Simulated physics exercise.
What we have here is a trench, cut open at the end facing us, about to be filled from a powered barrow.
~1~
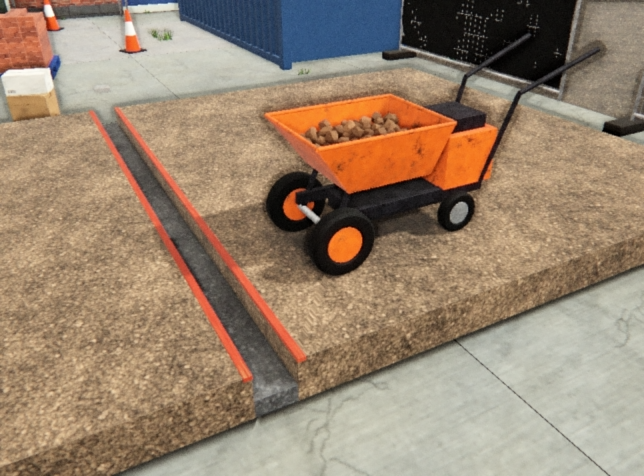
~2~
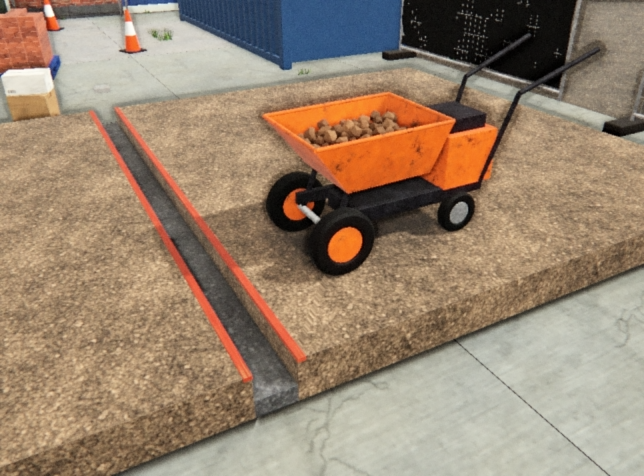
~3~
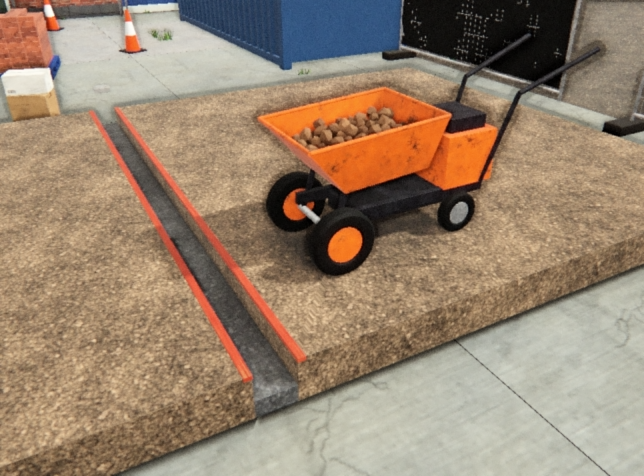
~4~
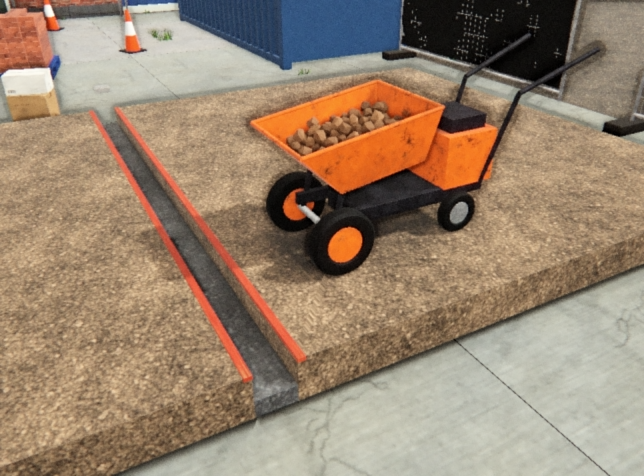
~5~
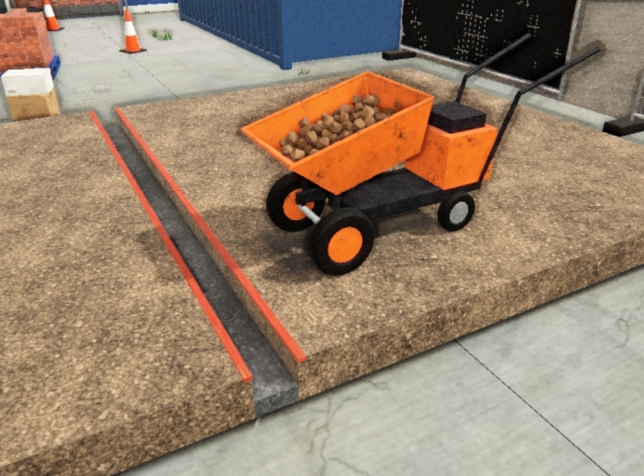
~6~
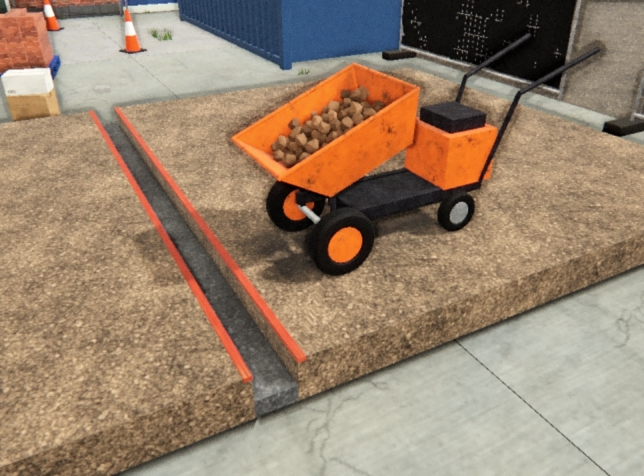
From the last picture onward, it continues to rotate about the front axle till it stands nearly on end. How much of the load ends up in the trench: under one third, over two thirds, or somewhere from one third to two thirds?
Result: A middle part from a third to two thirds reaches the trench.
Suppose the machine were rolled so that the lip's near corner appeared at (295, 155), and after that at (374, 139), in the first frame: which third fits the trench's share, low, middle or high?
At the first stop the answer is under a third, and at the second it is one to two thirds.
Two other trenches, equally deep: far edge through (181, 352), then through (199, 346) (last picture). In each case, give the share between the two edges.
In order, some 100 and some 80 percent.
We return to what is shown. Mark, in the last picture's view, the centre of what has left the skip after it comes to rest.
Roughly at (195, 278), give or take.
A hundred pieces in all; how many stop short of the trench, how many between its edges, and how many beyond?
Short 0 %, between 50 %, beyond 50 %.
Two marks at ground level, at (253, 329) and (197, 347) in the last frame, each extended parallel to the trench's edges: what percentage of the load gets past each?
Around 80 per cent for the first, and 30 per cent for the second.
Soon after the last picture, skip tipped steeply; all in the skip.
A little later, skip tipped right over; about two thirds in the skip; a small part in or heaped over the trench; a small part beyond it; a small part falling.
Later still, skip tipped right over; a small part in the skip; about half in or heaped over the trench; about half beyond it.
By the end, skip tipped right over; about half in or heaped over the trench; about half beyond it.
